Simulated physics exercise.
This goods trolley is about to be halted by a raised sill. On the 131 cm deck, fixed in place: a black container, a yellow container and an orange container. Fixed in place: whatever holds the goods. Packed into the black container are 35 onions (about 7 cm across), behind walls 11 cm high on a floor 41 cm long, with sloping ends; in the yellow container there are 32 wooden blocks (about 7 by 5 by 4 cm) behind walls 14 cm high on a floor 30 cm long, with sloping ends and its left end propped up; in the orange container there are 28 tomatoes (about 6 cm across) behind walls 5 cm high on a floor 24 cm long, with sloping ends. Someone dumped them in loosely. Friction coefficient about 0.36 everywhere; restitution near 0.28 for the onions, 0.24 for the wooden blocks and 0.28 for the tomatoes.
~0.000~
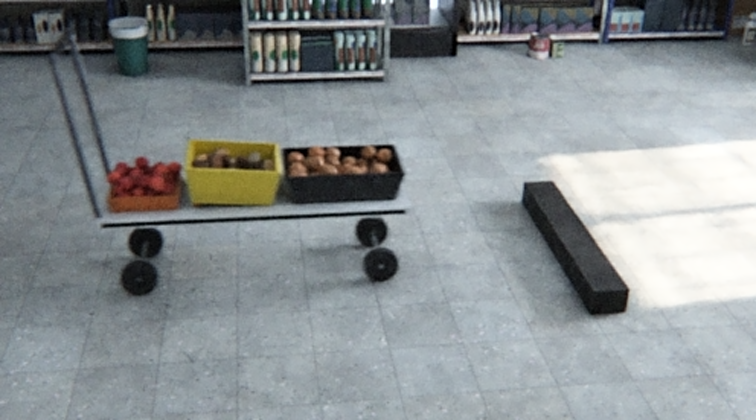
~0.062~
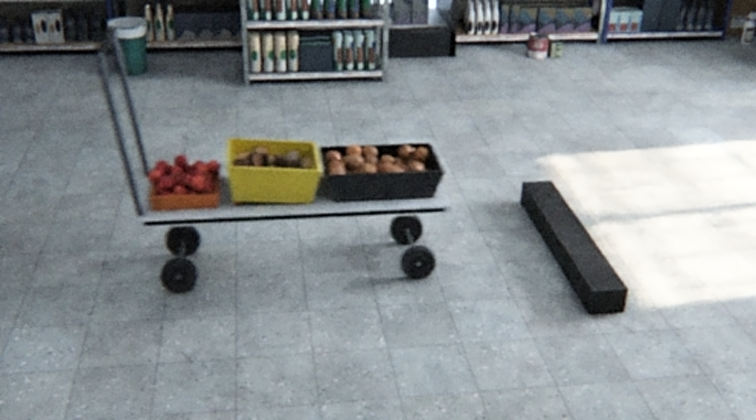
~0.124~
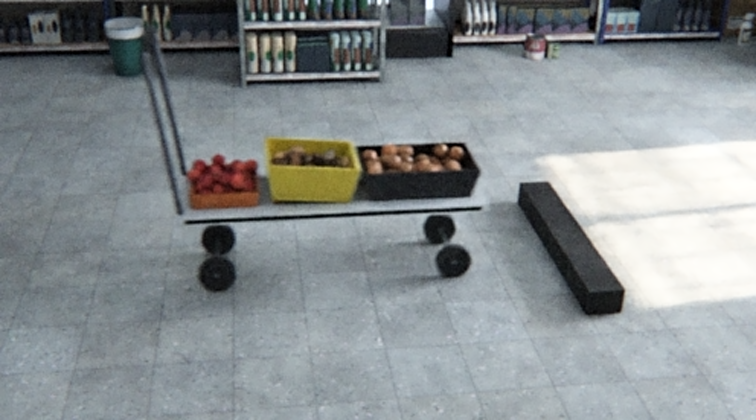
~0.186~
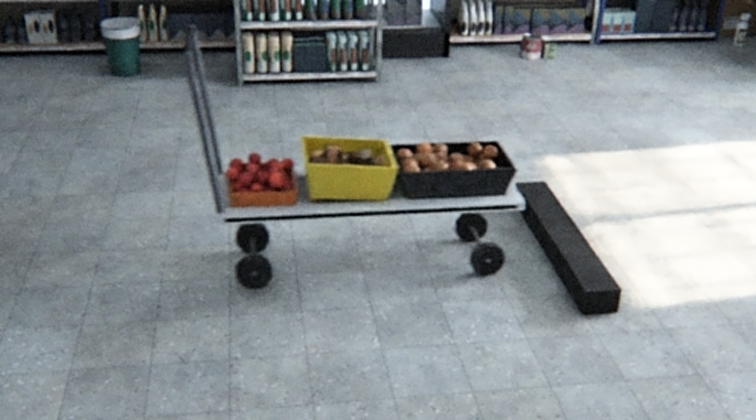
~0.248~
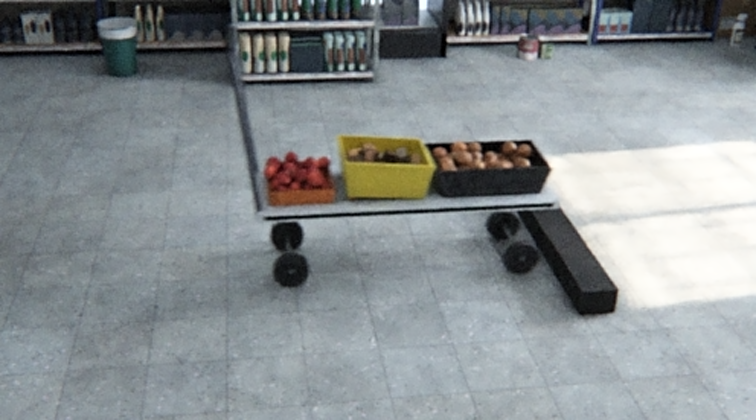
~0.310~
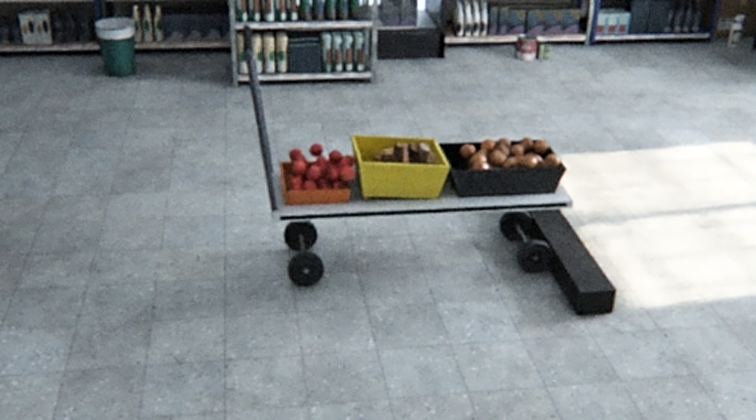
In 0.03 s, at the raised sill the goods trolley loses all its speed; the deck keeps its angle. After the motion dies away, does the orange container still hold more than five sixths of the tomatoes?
No, more than a sixth are out.
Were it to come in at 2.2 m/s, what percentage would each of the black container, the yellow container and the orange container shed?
In that case the black container sheds 10 per cent of its load, the yellow container 0 per cent, and the orange container 30 per cent.
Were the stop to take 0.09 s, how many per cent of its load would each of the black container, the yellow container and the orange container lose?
Result - black container: 10 percent, yellow container: 0 percent, orange container: 40 percent.
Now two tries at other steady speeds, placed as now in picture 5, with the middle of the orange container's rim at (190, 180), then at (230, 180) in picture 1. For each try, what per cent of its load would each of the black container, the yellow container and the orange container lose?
Try by try, the black container would lose 10 then 0 per cent, the yellow container 0 then 0 per cent, and the orange container 30 then 20 per cent.
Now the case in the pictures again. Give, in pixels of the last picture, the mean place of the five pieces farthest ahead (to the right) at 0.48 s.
Centre approx. at (567, 147) px.
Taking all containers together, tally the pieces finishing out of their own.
Pieces: Around 18.
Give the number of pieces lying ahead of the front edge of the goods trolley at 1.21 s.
Some 8 pieces.
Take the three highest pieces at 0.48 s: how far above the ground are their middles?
Roughly 66 cm.
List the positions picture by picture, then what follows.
In the first picture (each is followed by its nearest rim corner in this view; the camera pans a little), orange container, (110, 199); yellow container, (188, 169); 77 cm short of the stop; none out.
The second picture shows orange container, (152, 197); yellow container, (230, 167); 60 cm short of the stop.
The third picture shows orange container, (192, 196); yellow container, (270, 166); 42 cm short of the stop.
The fourth picture shows orange container, (231, 194); yellow container, (309, 164); 25 cm short of the stop.
The fifth picture shows orange container, (270, 192); yellow container, (347, 163); 7 cm short of the stop.
The sixth picture shows orange container, (286, 192); yellow container, (363, 163); stopped; 2 out.
After 0.36 s, black container 35 in, 0 out, yellow container 32 in, 0 out and orange container 25 in, 3 out.
After 0.48 s, black container 31 in, 4 out, yellow container 32 in, 0 out and orange container 22 in, 6 out.
After 0.71 s, black container 27 in, 8 out, yellow container 31 in, 1 out and orange container 20 in, 8 out.
Final count (at 1.21 s), black container 27 in, 8 out, yellow container 31 in, 1 out and orange container 19 in, 9 out. Asked share, 9 of 28, 32 per cent.
